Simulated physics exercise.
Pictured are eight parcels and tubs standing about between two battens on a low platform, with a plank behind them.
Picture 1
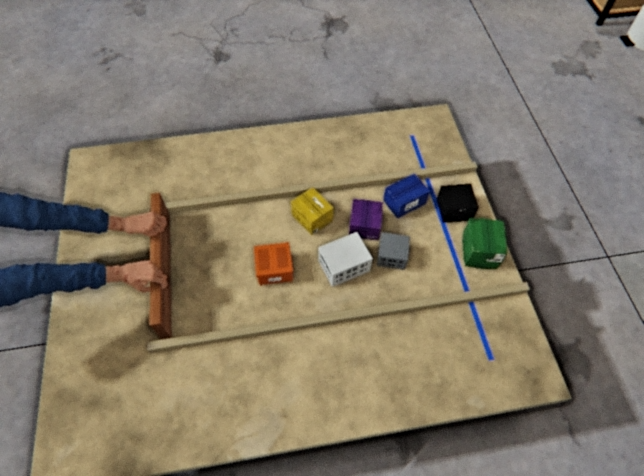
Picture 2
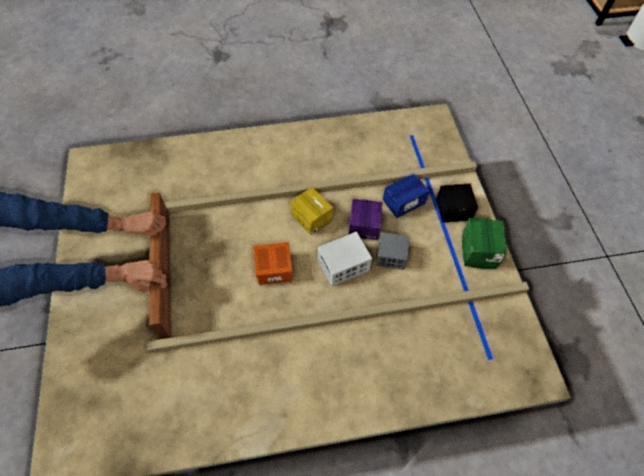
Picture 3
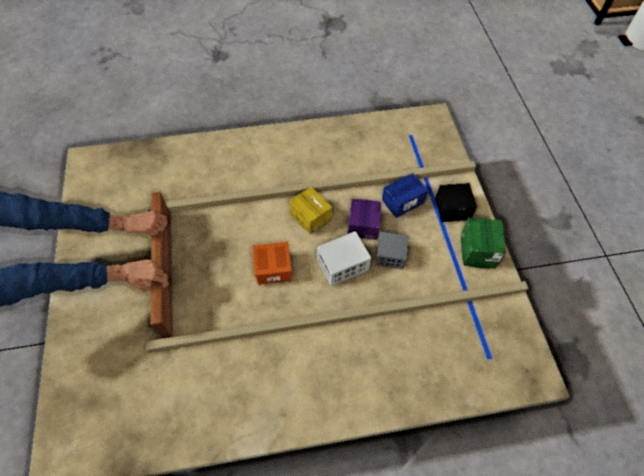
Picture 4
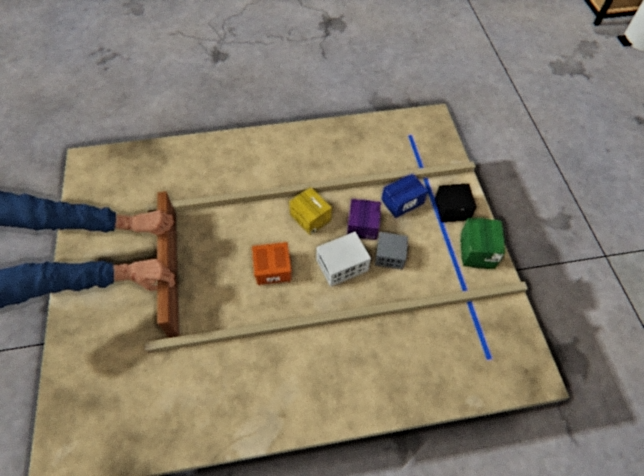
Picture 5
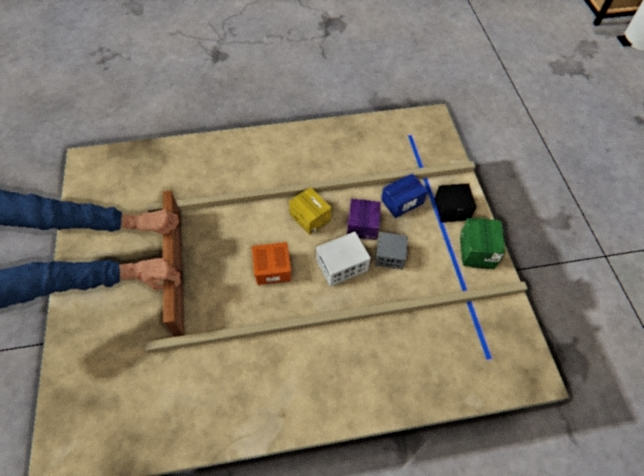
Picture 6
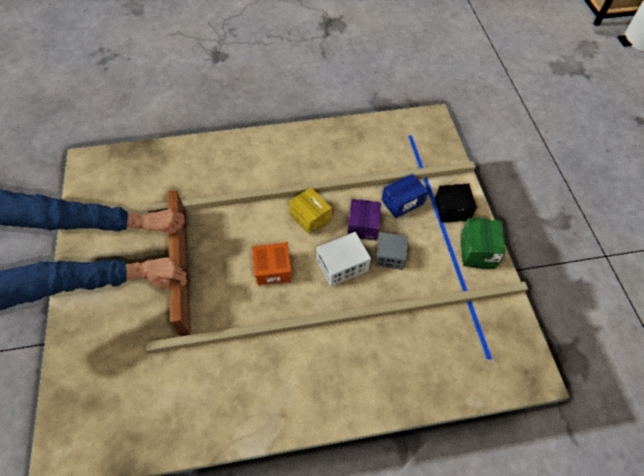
A person's two hands, in blue sleeves, reach in from the left and grip a reddish-brown plank on a low tan platform over a grey concrete floor, seen from above. Between two battens sit orange, yellow, white, purple, grey and blue boxes, with black and green ones right of a blue tape line. The hands hold still, then slide the plank slightly rightward, touching nothing.
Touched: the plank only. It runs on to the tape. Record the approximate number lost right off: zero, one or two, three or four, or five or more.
Number lost: Three or four.
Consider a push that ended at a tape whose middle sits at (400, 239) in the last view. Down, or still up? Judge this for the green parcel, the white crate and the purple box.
Short version: The green parcel heads down, the white crate sits tight, the purple box sits tight.
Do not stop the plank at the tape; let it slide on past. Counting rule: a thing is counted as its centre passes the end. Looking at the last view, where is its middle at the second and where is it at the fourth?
First: Around (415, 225). Next: Around (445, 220).
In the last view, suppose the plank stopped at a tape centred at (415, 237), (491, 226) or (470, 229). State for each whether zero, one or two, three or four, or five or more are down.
Going one by one, the answers are one to two, five or more and five or over.
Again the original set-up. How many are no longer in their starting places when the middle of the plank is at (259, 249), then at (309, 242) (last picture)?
At the first spot 1, then 4.
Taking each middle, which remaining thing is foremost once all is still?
The white crate.
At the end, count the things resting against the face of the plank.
That makes 2.
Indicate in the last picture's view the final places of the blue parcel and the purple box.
The blue parcel ends up near (470, 181), and the purple box near (483, 211).
Early on, none off yet; green parcel at rest near (482, 244); black crate at rest near (455, 203); blue parcel at rest near (404, 196).
A while later, none off yet; green parcel leaning well over near (527, 242); black crate travelled a little near (468, 206); blue parcel travelled about its own width near (440, 187).
Finally, the number that fall off is three or four; lost, grey crate, black crate and green parcel.
